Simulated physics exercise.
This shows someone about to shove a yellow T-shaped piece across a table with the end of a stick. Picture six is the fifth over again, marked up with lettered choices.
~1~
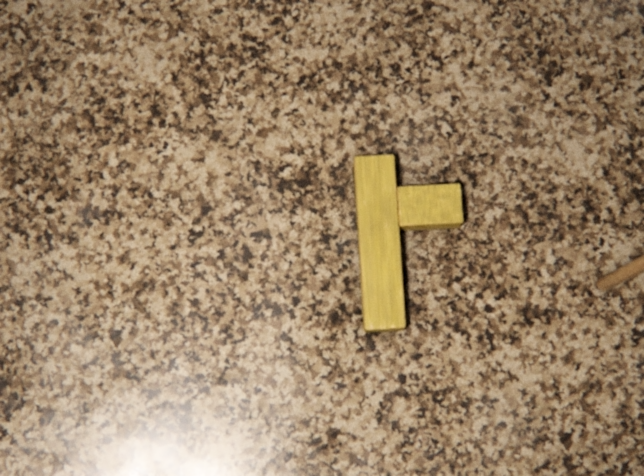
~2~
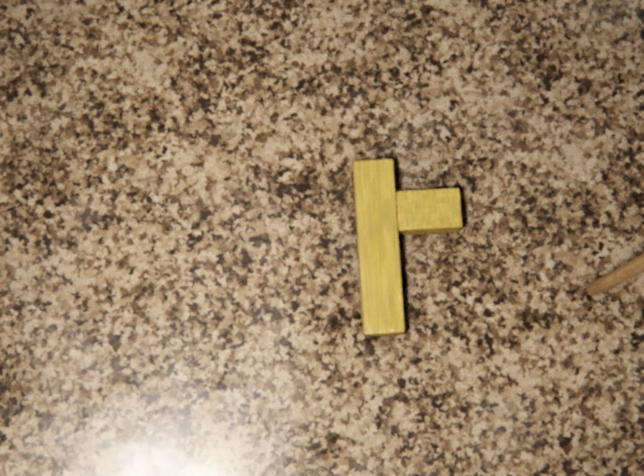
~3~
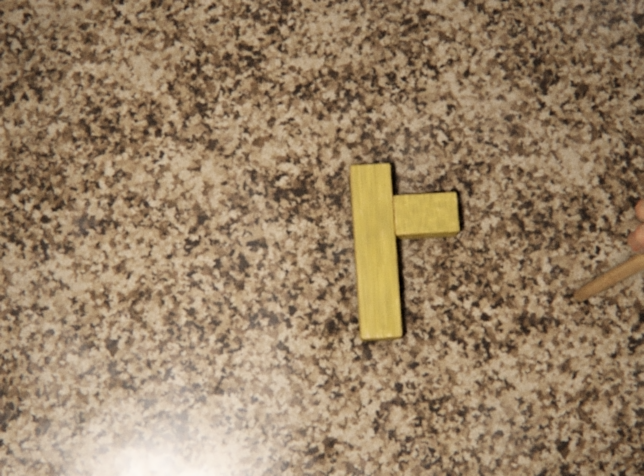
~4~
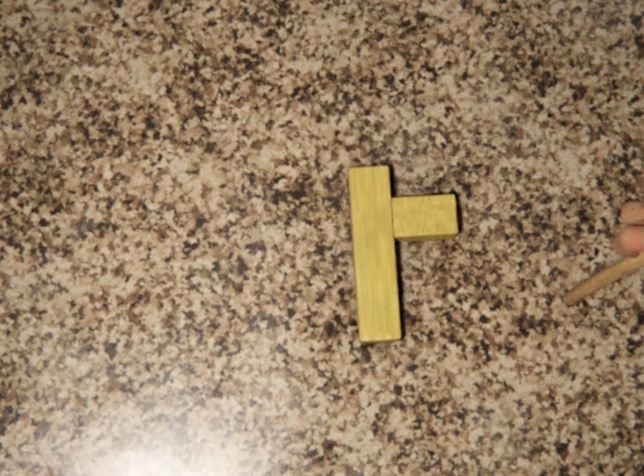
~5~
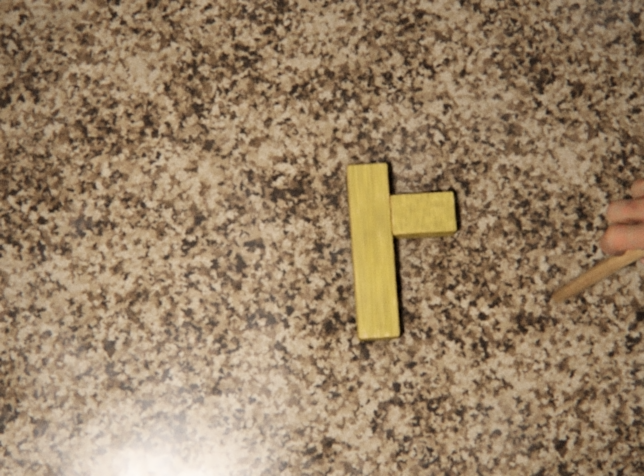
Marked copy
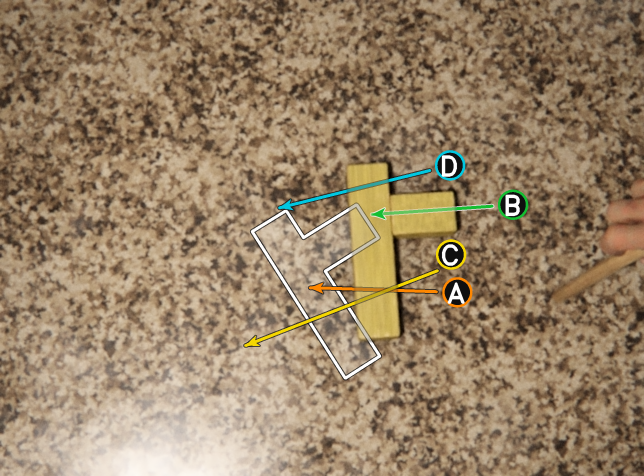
A hand holding a thin stick edged in from the right over a speckled tabletop, while the yellow T-shaped piece lay there untouched, barely shifting in view.
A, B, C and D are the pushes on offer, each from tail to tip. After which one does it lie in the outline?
Push along B.
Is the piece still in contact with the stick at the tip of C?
No.
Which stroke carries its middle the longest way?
That is B.
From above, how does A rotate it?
On that stroke, clockwise.
On the copy, A from (436, 292) to (310, 288); B from (492, 206) to (372, 215); C from (438, 271) to (246, 346); D from (430, 170) to (279, 208).
On B. First, foot of the stick (449, 210), piece (365, 253).
Then, foot of the stick (405, 212), piece (334, 274).
Finally, foot of the stick (372, 215), piece (316, 289); it fills the outline.
By contrast, A leaves the piece out of the outline, at (323, 231); C leaves the piece out of the outline, at (328, 240); D leaves the piece out of the outline, at (336, 272).
